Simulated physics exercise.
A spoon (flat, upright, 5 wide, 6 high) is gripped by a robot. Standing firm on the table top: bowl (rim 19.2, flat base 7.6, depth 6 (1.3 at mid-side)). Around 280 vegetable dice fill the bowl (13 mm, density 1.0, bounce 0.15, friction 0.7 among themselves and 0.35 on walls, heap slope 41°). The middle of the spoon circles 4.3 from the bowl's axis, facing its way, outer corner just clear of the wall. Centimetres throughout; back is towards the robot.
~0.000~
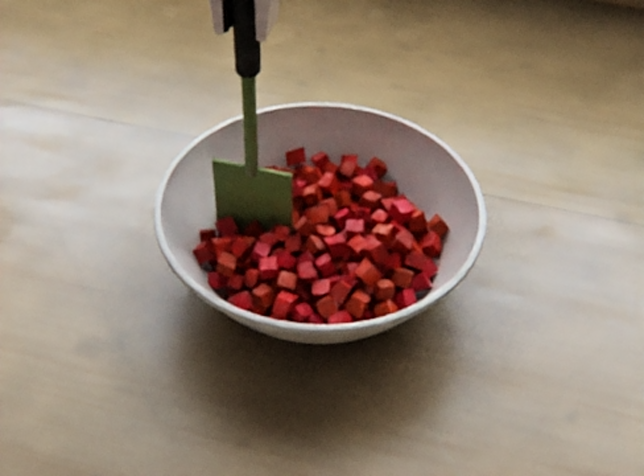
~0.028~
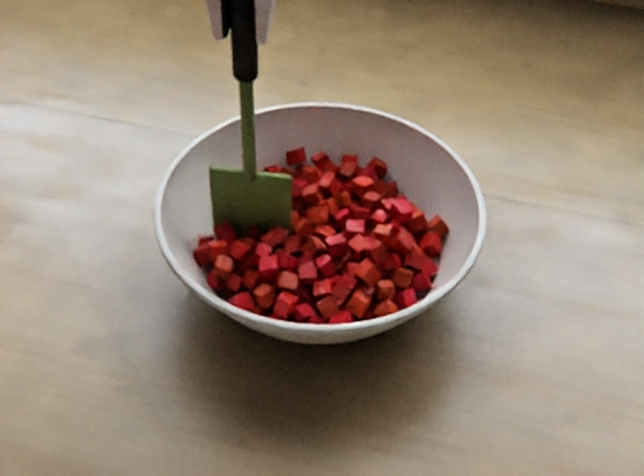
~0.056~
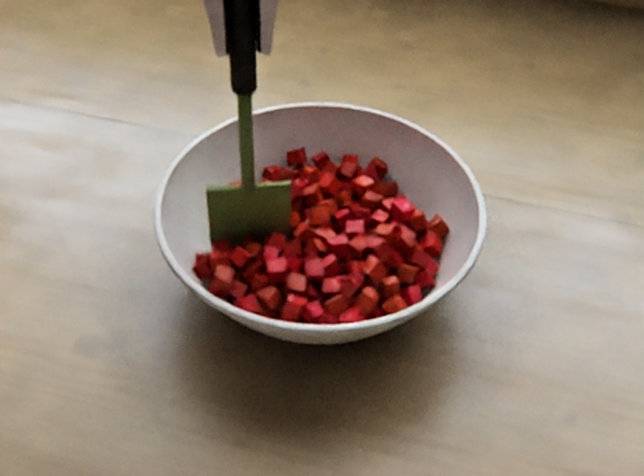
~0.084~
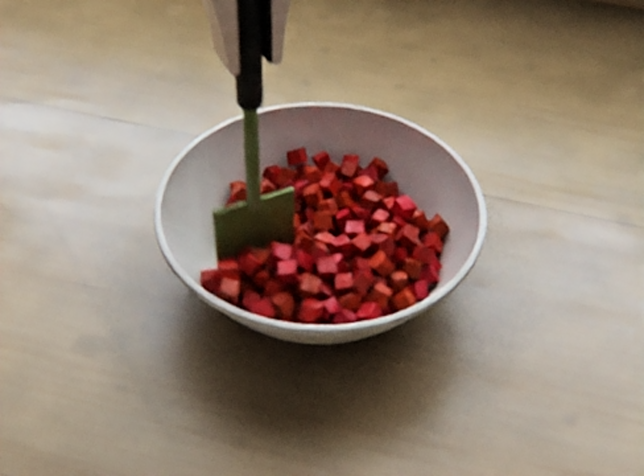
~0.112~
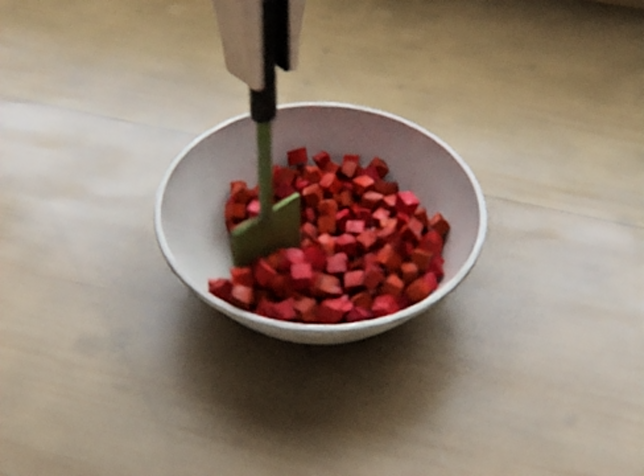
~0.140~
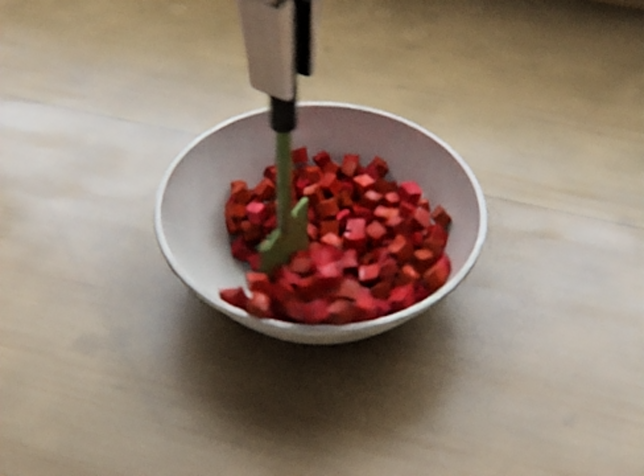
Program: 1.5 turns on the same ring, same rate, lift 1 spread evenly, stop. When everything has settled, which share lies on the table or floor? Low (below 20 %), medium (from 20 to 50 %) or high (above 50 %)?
Answer: Medium; from 20 to 50 % of the vegetable dice finish on the table or floor.
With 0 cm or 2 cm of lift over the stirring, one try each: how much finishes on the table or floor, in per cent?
Some 45 and 35 per cent.
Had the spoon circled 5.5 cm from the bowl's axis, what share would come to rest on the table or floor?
It would be near 35 per cent.
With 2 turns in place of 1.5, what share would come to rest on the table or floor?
In that case some 50 per cent.
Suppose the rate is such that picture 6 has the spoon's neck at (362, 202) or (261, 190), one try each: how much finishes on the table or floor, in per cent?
About 70 and 35 per cent.
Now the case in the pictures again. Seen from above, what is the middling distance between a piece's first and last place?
Some 11 cm.
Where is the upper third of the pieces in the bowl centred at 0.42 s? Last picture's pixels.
Near (311, 135).
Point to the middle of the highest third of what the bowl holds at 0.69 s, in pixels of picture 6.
Near (313, 288).
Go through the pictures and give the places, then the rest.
The first frame shows spoon neck at (251, 148), 0° round; upper third of the load around (323, 235), from x 205 to 435, top at y 155; 284 in the bowl.
The second frame shows spoon neck at (249, 152), 6° round; upper third of the load around (322, 240), from x 205 to 440, top at y 155.
The third frame shows spoon neck at (248, 166), 23° round; upper third of the load around (326, 252), from x 205 to 440, top at y 155.
The fourth frame shows spoon neck at (253, 181), 41° round; upper third of the load around (322, 265), from x 210 to 440, top at y 155.
The fifth frame shows spoon neck at (266, 194), 60° round; upper third of the load around (334, 270), from x 215 to 440, top at y 155.
The sixth frame shows spoon neck at (284, 204), 78° round; upper third of the load around (355, 270), from x 230 to 440, top at y 155; 284 in the bowl.
After 0.42 s, 257° round, highest piece 9 above the table; 226 in the bowl, 37 on the table or floor, 21 in flight or on the tool.
After 0.69 s, 77° round, highest piece 8 above the table; 188 in the bowl, 86 on the table or floor, 10 in flight or on the tool.
After 1.03 s, 180° round, highest piece 7 above the table; 168 in the bowl, 116 on the table or floor.
After 1.73 s, 180° round, highest piece 7 above the table; 168 in the bowl, 116 on the table or floor.
At rest, 168 in the bowl, 116 on the table or floor. That is 41 % on the table or floor.
